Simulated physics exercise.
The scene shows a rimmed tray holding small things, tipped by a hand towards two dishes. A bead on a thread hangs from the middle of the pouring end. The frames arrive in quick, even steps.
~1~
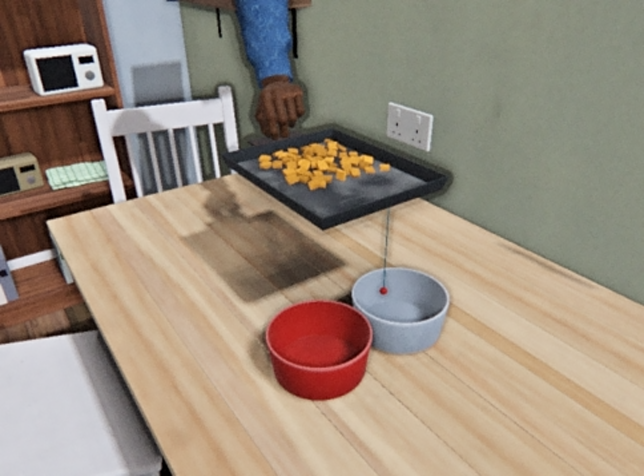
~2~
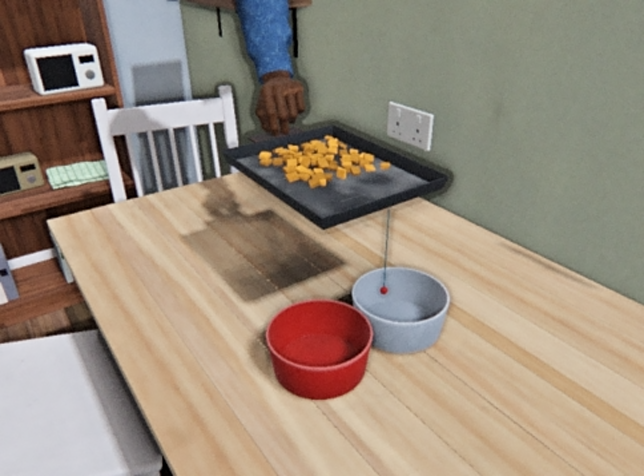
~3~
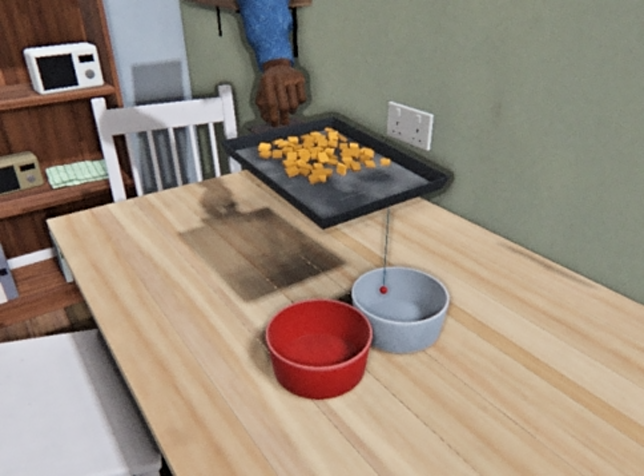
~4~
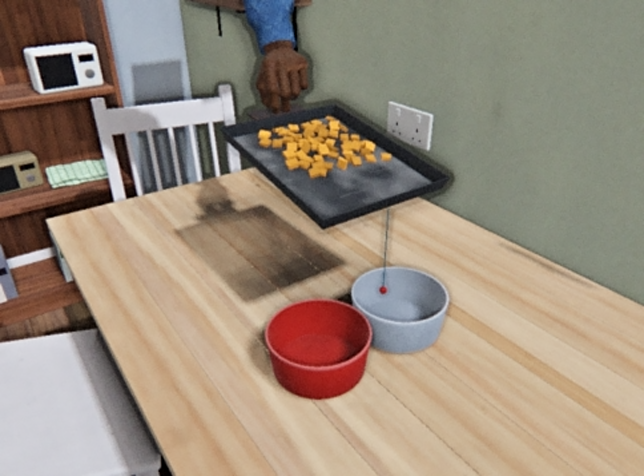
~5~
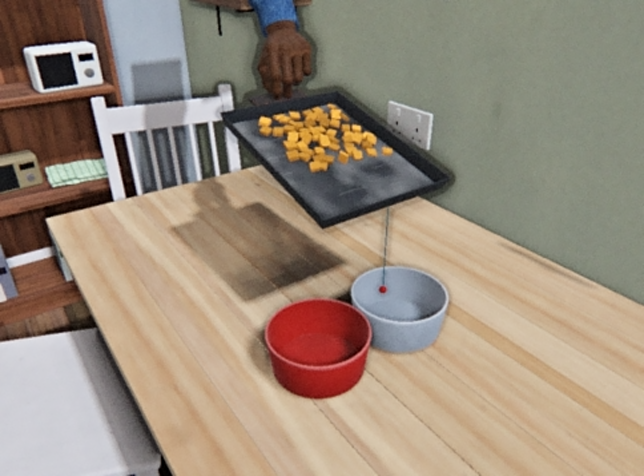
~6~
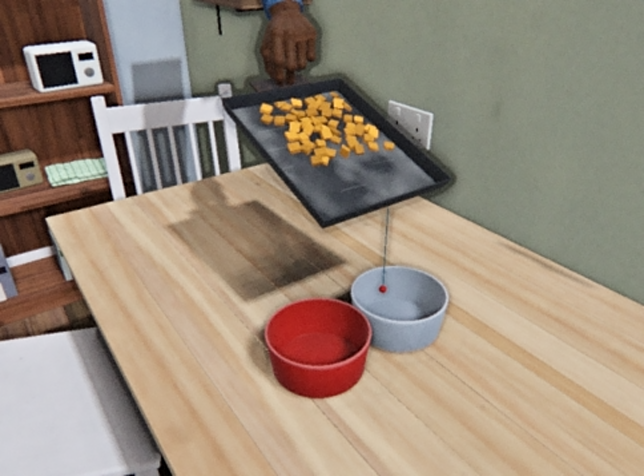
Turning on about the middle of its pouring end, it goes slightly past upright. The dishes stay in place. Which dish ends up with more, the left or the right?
The right one.
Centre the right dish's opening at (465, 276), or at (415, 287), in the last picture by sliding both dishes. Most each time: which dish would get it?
Results - the dish on the left side first, the dish on the right side second.
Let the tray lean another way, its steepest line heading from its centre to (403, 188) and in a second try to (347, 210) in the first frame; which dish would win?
Well, the dish on the right side comes out on top first, and then the dish on the left side does.
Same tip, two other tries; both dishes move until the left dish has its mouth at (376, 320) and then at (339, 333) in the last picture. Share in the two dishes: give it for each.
Close to 90 per cent, followed by close to 80 per cent.
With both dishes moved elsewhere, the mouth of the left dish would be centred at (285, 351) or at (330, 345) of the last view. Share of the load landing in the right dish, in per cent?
You'd end up with around 50 per cent and then around 70 per cent.
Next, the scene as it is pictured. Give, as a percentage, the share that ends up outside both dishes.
Roughly 50 percent.
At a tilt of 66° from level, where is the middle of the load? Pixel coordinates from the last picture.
Near (396, 194).
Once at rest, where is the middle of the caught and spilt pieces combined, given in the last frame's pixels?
At about (409, 345), give or take.
Soon after the last picture, tray tipped steeply; most on the tray; a small part in the air.
A little later, tray tipped past a quarter turn; about two thirds on the tray; a stray few in the left dish; a small part in the right dish; a small part outside both; a small part in the air.
Later still, tray tipped past a quarter turn; a small part in the left dish; about half in the right dish; about half outside both.
At rest, tray tipped past a quarter turn; a small part in the left dish; about half in the right dish; about half outside both.
